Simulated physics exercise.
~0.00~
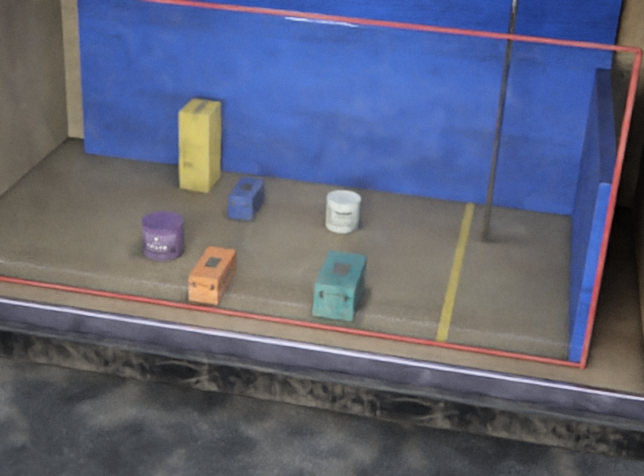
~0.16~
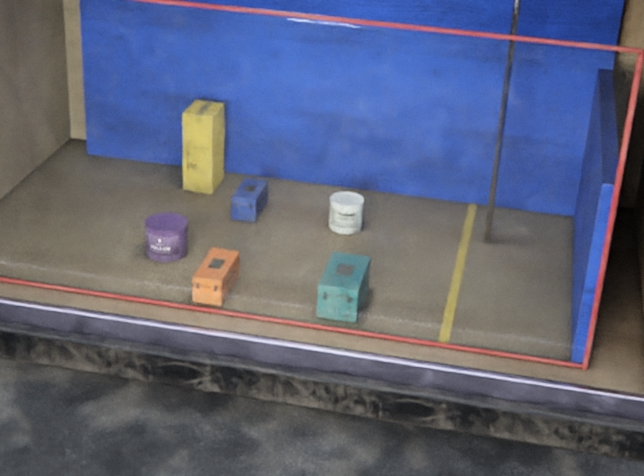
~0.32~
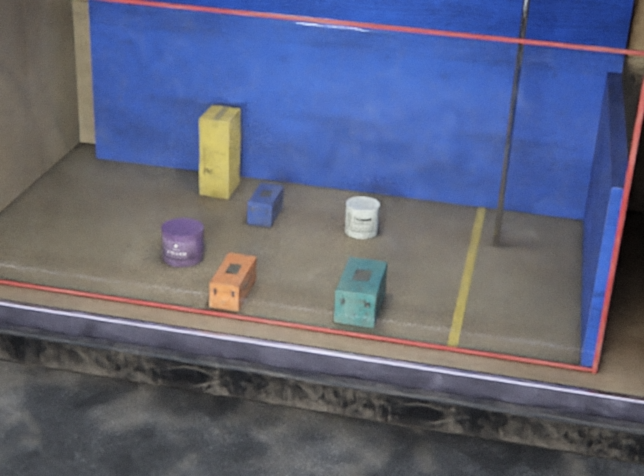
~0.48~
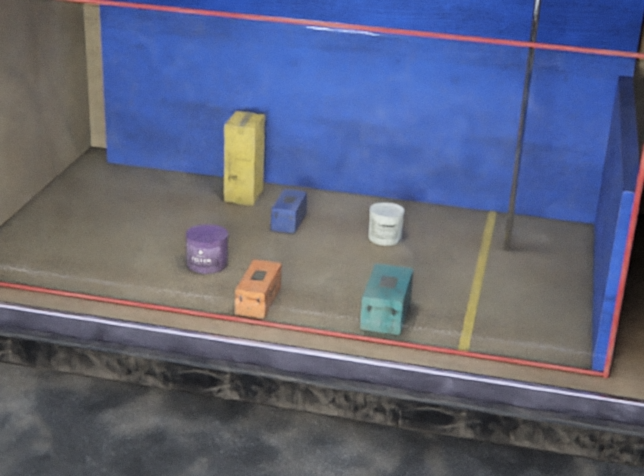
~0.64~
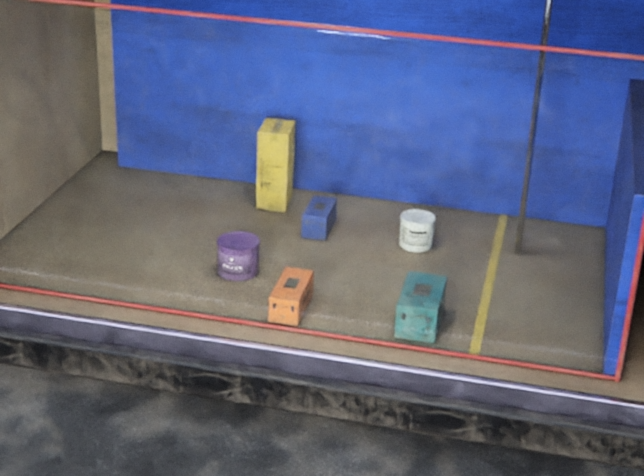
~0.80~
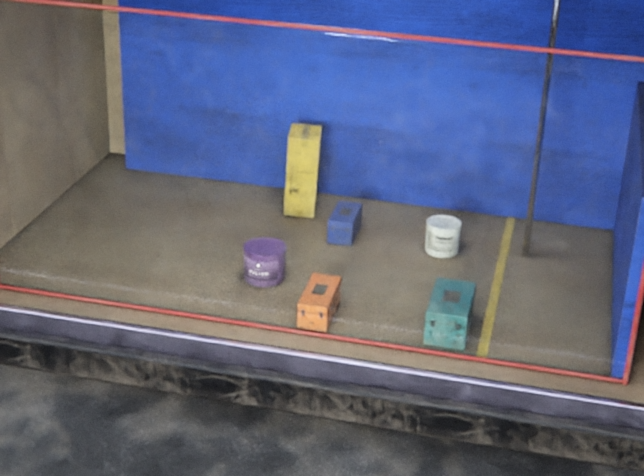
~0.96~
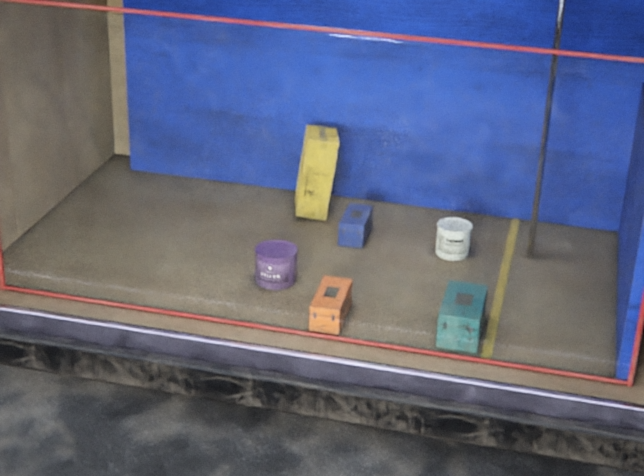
In a blue-walled van bay, a yellow tall box, two buckets and three toolboxes slide right together across the floor toward a yellow line, the tall box leaning near the end, and all of them stop short of the line.
